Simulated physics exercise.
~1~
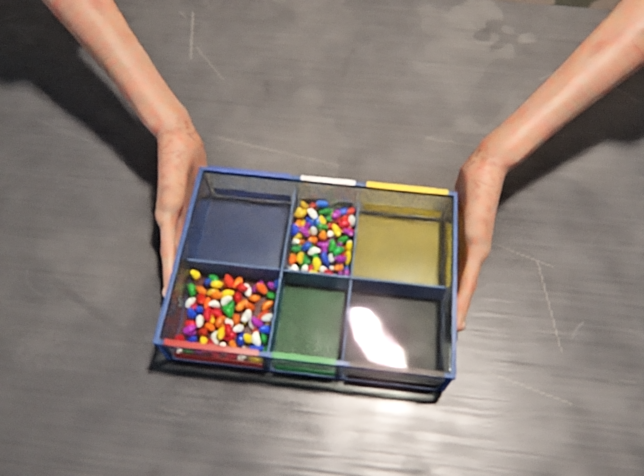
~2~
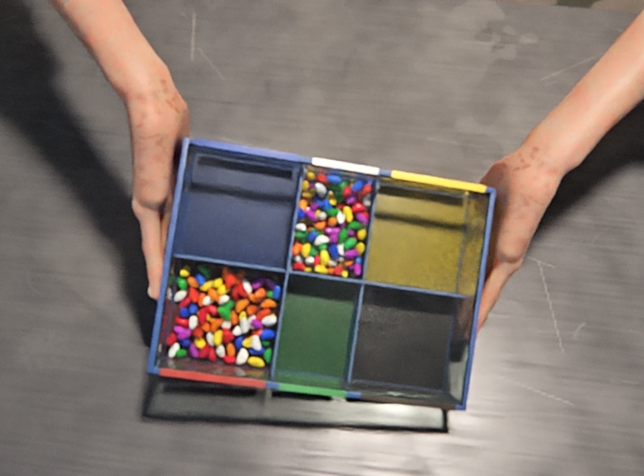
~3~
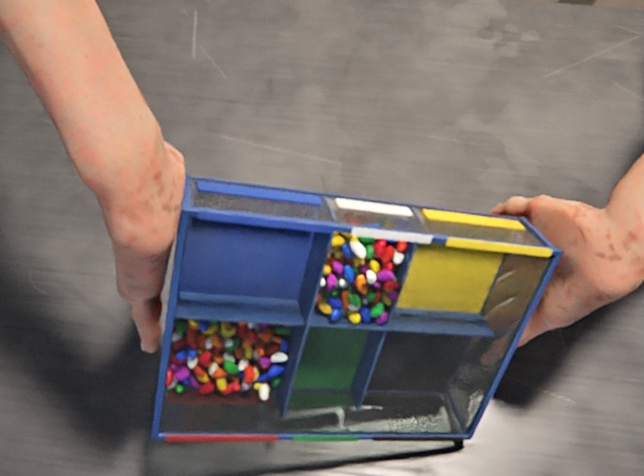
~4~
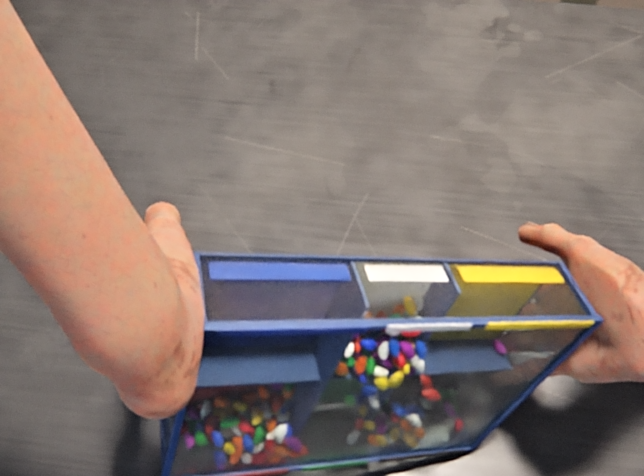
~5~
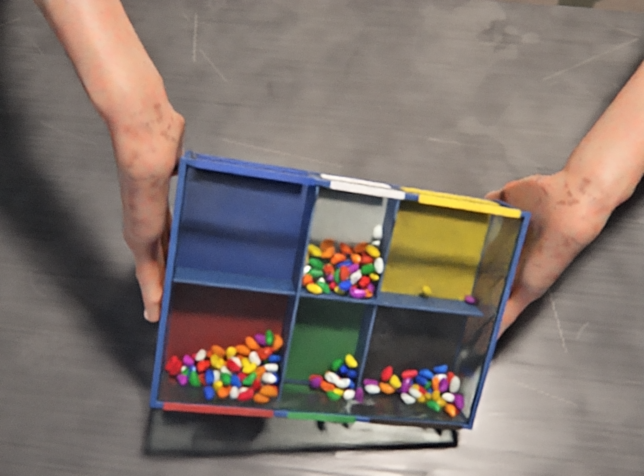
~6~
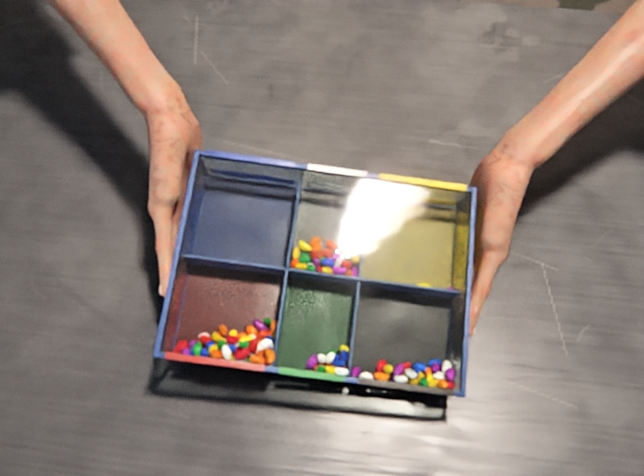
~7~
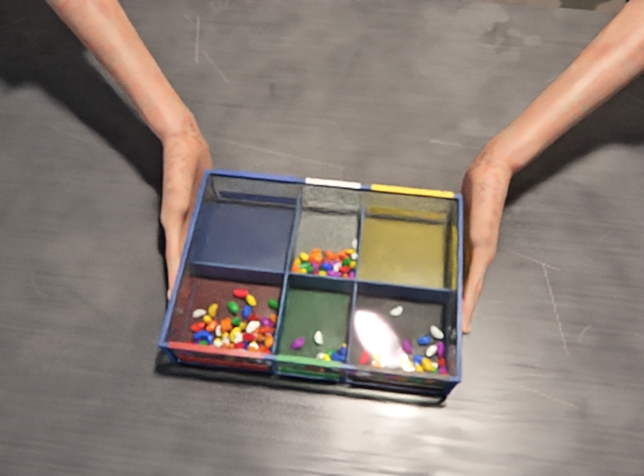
Two hands tilting a sectioned box of colourful jelly beans steeply, then laying it flat with beans spread across four compartments.
